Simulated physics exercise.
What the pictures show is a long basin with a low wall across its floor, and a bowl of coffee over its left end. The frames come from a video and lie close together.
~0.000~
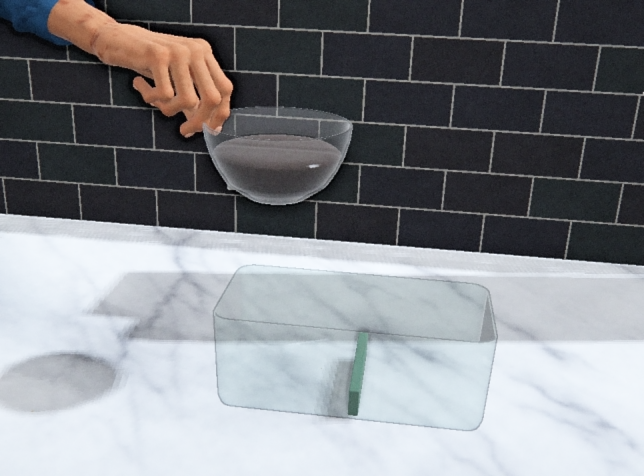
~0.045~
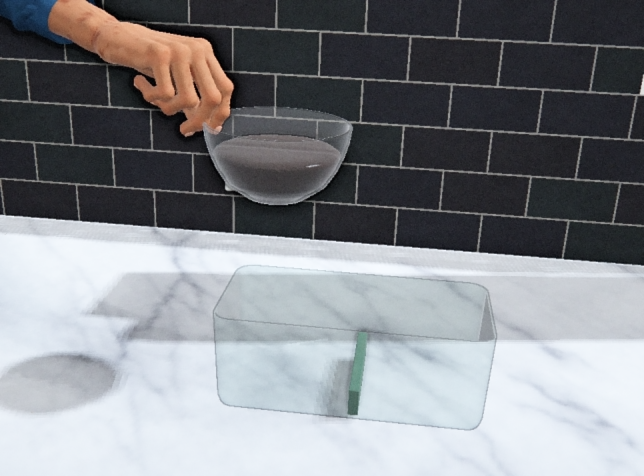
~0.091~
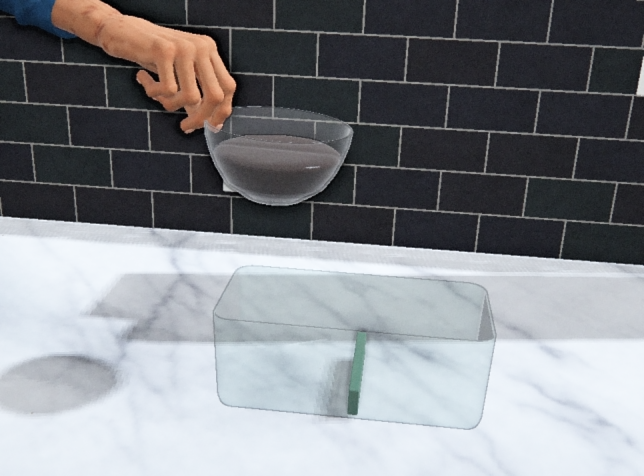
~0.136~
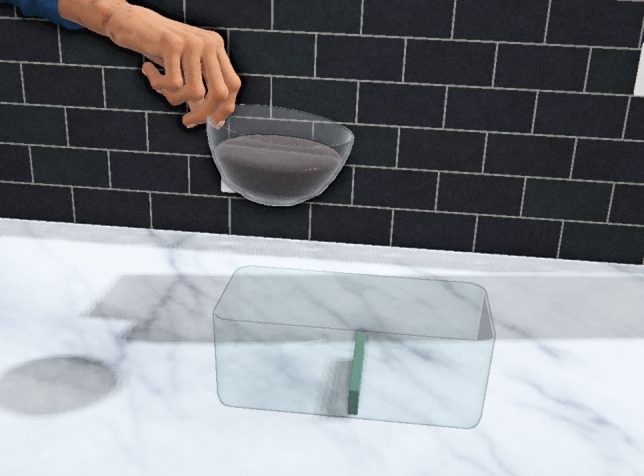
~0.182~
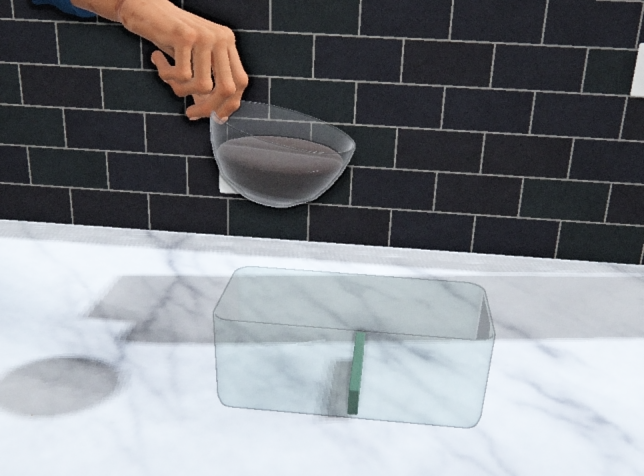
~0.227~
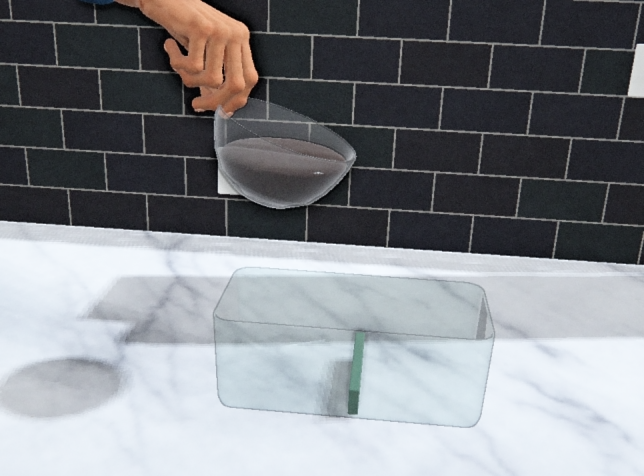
The video shows a hand holding a clear bowl of dark liquid above a long transparent basin with a low green wall inside; the hand gradually tilts the bowl to the right, and the liquid shifts toward its lowered right rim.
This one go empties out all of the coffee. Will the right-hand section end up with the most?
Yes: Most of it settles to the right.
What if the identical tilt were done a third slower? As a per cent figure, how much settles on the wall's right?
It comes to some 75 per cent.
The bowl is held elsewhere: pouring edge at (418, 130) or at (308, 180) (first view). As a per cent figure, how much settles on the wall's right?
Try one: 75 %; try two: 20 %.
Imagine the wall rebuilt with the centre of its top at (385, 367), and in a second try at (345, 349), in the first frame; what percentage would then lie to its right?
40 % then 80 %, approximately.
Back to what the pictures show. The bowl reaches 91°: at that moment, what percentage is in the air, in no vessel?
Something like 50 per cent of it.
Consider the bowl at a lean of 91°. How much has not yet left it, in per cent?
Some 25 in a hundred has yet to spill out.
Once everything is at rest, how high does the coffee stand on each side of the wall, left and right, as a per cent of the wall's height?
Left of the wall 20 %, right of the wall 60 %.
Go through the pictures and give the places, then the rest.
In the first frame, it leans 0°; its right rim is at (351, 129); the coffee meets the walls at (216, 145) and (342, 154); the long basin's rim runs from (227, 290) to (492, 314); the wall's top is at (359, 361).
In the second frame, it leans 1°; its right rim is at (351, 131); the coffee meets the walls at (216, 145) and (341, 154).
In the third frame, it leans 3°; its right rim is at (351, 134); the coffee meets the walls at (216, 144) and (341, 155).
In the fourth frame, it leans 8°; its right rim is at (352, 140); the coffee meets the walls at (217, 144) and (343, 157).
In the fifth frame, it leans 13°; its right rim is at (354, 149); the coffee meets the walls at (220, 144) and (345, 159).
In the sixth frame, it leans 20°; its right rim is at (354, 158); the coffee meets the walls at (222, 146) and (348, 162).
By 0.56 s the tilt is 91° and 26 per cent is still to pour, 0 is left of the wall and 22 right of it.
By 0.81 s the tilt is 121° and 0 per cent is still to pour, 30 is left of the wall and 67 right of it.
By 1.07 s the tilt is 122° and 0 per cent is still to pour, 32 is left of the wall and 66 right of it.
By 1.35 s the tilt is 122° and 0 per cent is still to pour, 32 is left of the wall and 67 right of it.
At rest 32 per cent lies left of the wall, 66 right of it and 1 outside.
